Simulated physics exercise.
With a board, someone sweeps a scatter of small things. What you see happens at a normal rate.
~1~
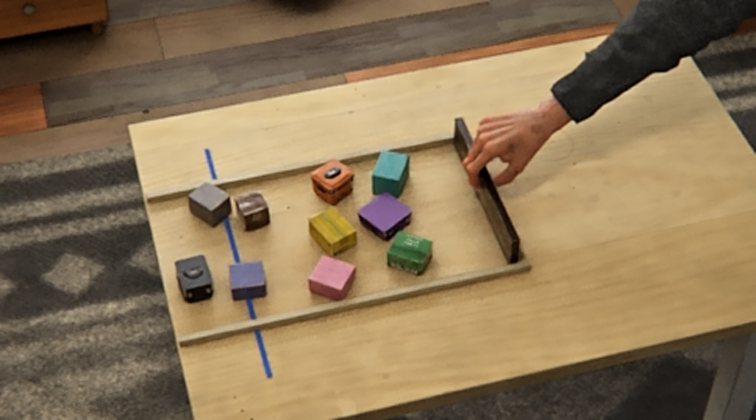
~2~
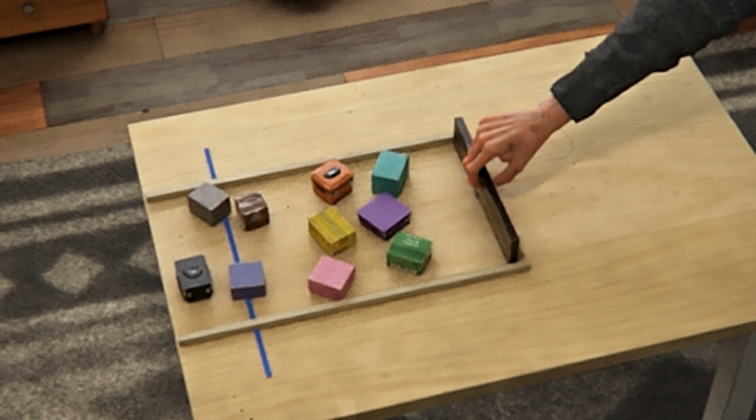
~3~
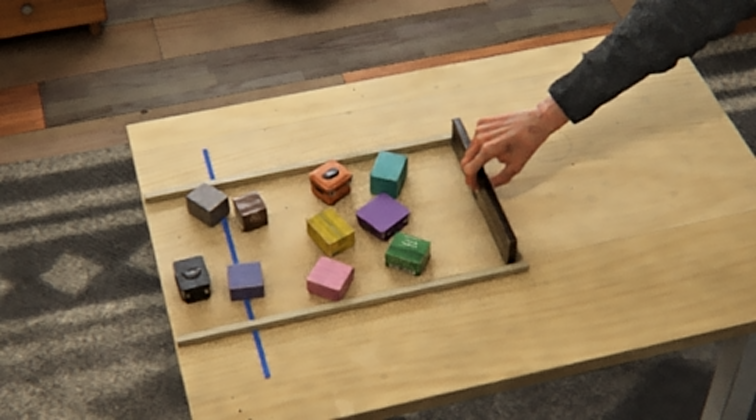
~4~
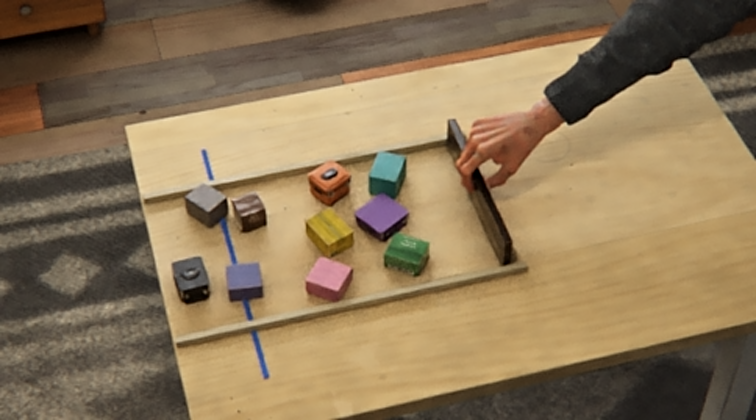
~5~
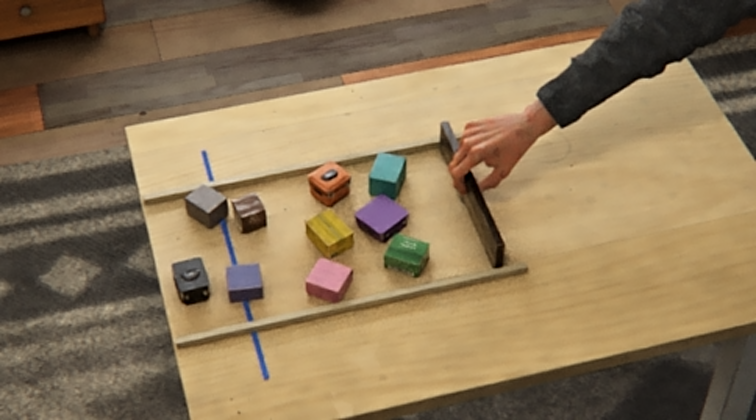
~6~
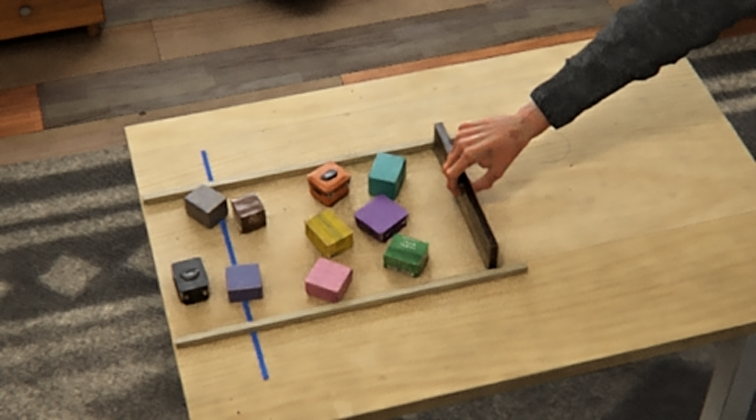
Hand sliding a dark board slightly left between two wooden rails on a table, the scattered colourful small blocks staying still.
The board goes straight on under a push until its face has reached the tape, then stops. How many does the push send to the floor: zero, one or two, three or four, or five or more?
The sweep knocks one or a pair off.
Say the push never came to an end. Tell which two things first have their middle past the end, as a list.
Earliest is the black case; next is the grey block.
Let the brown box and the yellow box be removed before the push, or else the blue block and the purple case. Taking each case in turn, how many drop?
The first try gives 2, the second gives 1.
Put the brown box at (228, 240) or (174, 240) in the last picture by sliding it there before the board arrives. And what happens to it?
Order of tries: Off, off.
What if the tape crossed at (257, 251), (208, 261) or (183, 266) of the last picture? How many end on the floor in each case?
Down on the floor: 0, 5 and 6.
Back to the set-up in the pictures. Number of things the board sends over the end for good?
Count = 2.
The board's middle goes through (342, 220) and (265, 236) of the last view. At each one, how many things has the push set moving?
First 6, after that 10.
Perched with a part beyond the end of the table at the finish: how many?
It comes to 1.
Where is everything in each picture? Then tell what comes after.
The first picture shows black case (195, 279); grey block (210, 204); blue block (247, 281); board (485, 189); tape (236, 254).
The second picture shows grey block (210, 204); pink block (332, 278).
The third picture shows blue block (246, 281); orange case (331, 183).
The fourth picture shows black case (191, 281); turquoise block (388, 175).
The fifth picture shows grey block (207, 206); green box (407, 255).
The sixth picture shows black case (191, 282); grey block (206, 206); blue block (244, 283); board (464, 195); tape (232, 256).
Soon after, none off yet; black case at rest near (191, 282); grey block at rest near (206, 206); blue block at rest near (244, 283).
After that, none off yet; black case at rest near (191, 282); grey block at rest near (206, 206); blue block moving near (236, 281).
In the end, the number that fall off is one or two; gone, grey block and black case.
